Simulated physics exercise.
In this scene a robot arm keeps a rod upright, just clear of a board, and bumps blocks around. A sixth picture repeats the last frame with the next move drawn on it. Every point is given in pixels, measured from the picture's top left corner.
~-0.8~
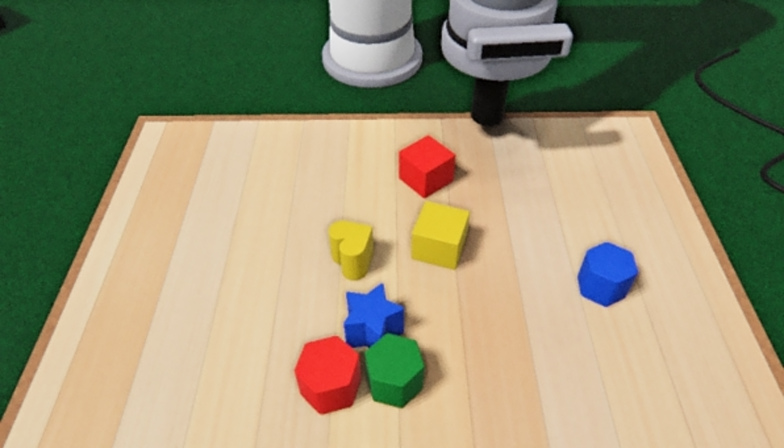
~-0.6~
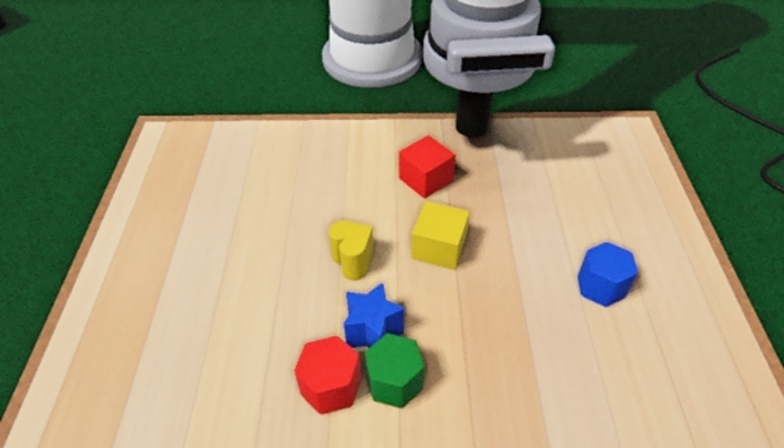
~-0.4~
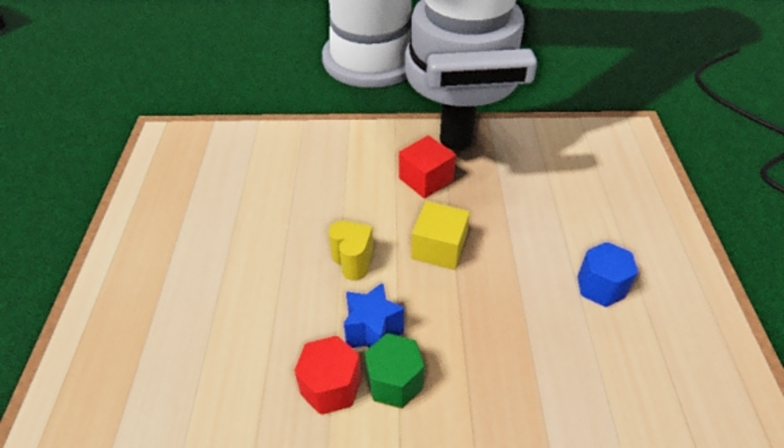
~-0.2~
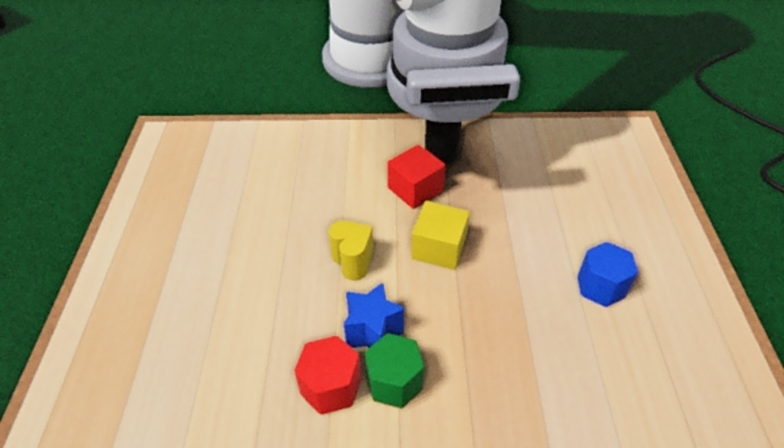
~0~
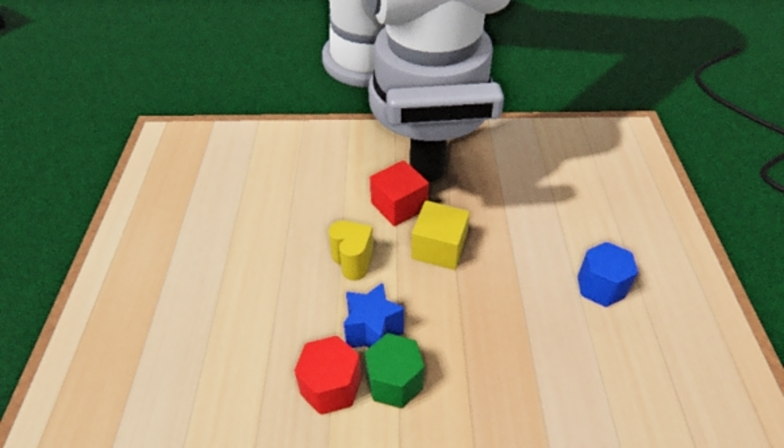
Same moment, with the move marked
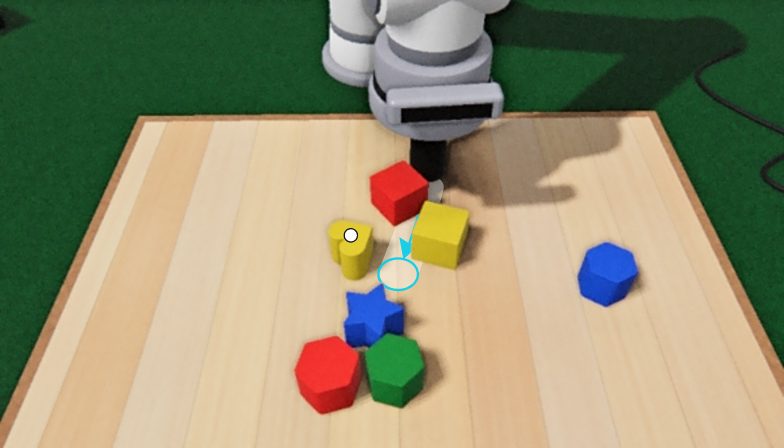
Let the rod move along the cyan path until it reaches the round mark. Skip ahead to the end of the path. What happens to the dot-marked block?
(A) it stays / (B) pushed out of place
A (it stays)
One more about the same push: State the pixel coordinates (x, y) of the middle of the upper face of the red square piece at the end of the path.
Around (369, 207).
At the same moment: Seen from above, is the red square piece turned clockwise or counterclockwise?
It spins with the clock.
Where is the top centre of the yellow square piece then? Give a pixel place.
My prediction: (447, 252).
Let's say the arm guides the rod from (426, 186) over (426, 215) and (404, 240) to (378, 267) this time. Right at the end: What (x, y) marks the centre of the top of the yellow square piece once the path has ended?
About (436, 242).
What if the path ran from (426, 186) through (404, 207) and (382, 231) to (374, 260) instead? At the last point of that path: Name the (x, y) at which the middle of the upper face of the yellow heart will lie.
Its top middle is near (303, 285).
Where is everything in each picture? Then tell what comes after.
In the first picture, tip of the rod at (487, 117), middles of tops, yellow heart at (351, 235), red square piece at (427, 153), yellow square piece at (441, 222).
In the second picture, rod at (471, 128), nothing pushed.
In the third picture, rod at (456, 140), nothing pushed.
In the fourth picture, rod at (441, 154), red square piece at (416, 163).
In the fifth picture, rod at (427, 171), yellow heart at (351, 235), red square piece at (399, 179), yellow square piece at (441, 222).
The line goes from (426, 186) to (398, 274); the dot is on the yellow heart.
What follows on the original path. One third of the way, rod at (419, 198); red square piece at (380, 200), turned 25° clockwise.
Two thirds of the way, rod at (410, 227); red square piece at (369, 207), turned 50° clockwise; yellow square piece at (448, 241), turned 40° anticlockwise.
At the end, rod at (398, 259); yellow heart unmoved; red square piece at (369, 207), turned 50° clockwise; yellow square piece at (447, 252), turned 80° anticlockwise.
